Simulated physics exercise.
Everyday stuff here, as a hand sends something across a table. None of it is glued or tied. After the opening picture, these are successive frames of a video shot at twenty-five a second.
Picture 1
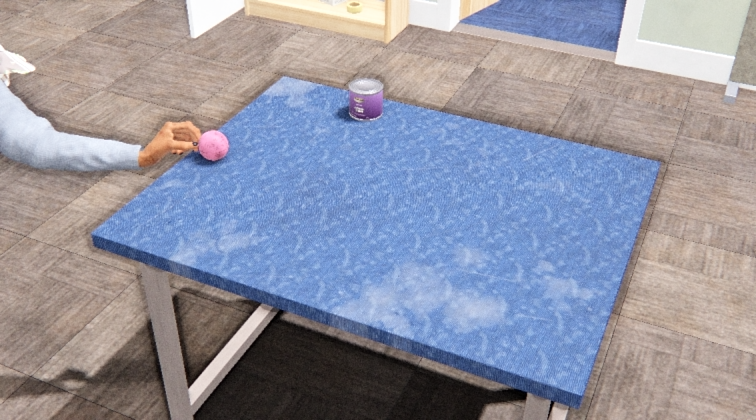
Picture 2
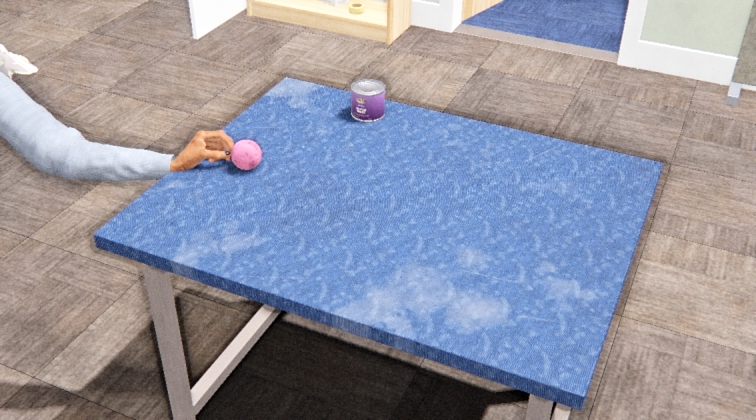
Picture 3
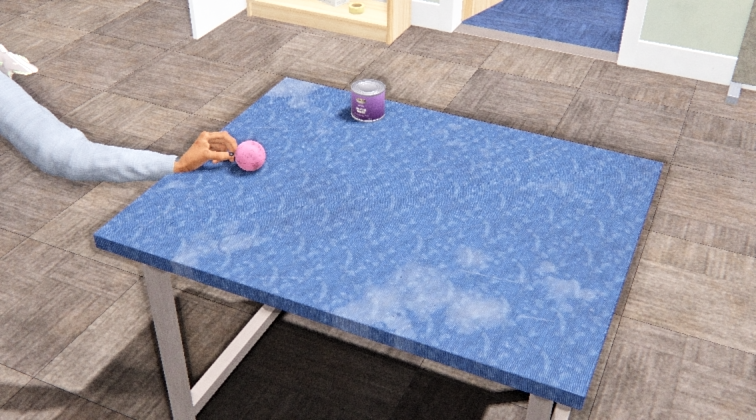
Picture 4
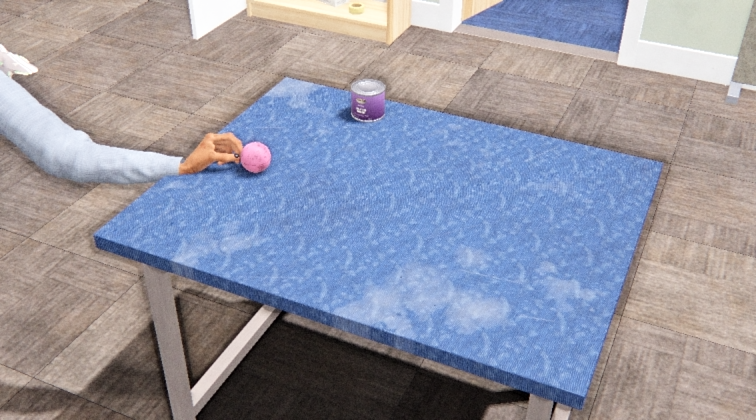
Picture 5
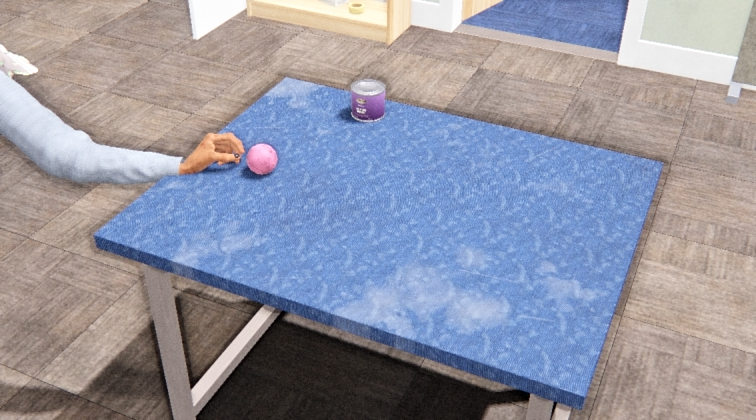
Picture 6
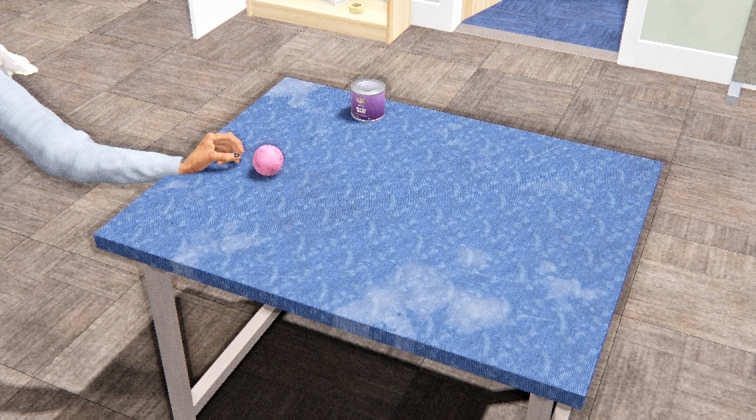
A pink ball was pushed a short way to the right across a blue table by a hand, then rolled slowly a little farther from the fingers while a purple can stood near the back edge.
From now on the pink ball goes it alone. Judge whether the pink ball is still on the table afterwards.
Okay, so it fails to leave the table.
Then, 0.20 s after the last picture, pink ball rolled about its own width near (296, 168).
Then, 0.40 s after the last picture, pink ball rolled well along near (321, 175).
Then, 0.60 s after the last picture, pink ball rolled well along near (342, 180).
Then, 1.00 s after the last picture, pink ball rolled well along near (370, 188).
At rest, moved from the start, pink ball. Seen from the same camera at the end, pink ball near (382, 191).
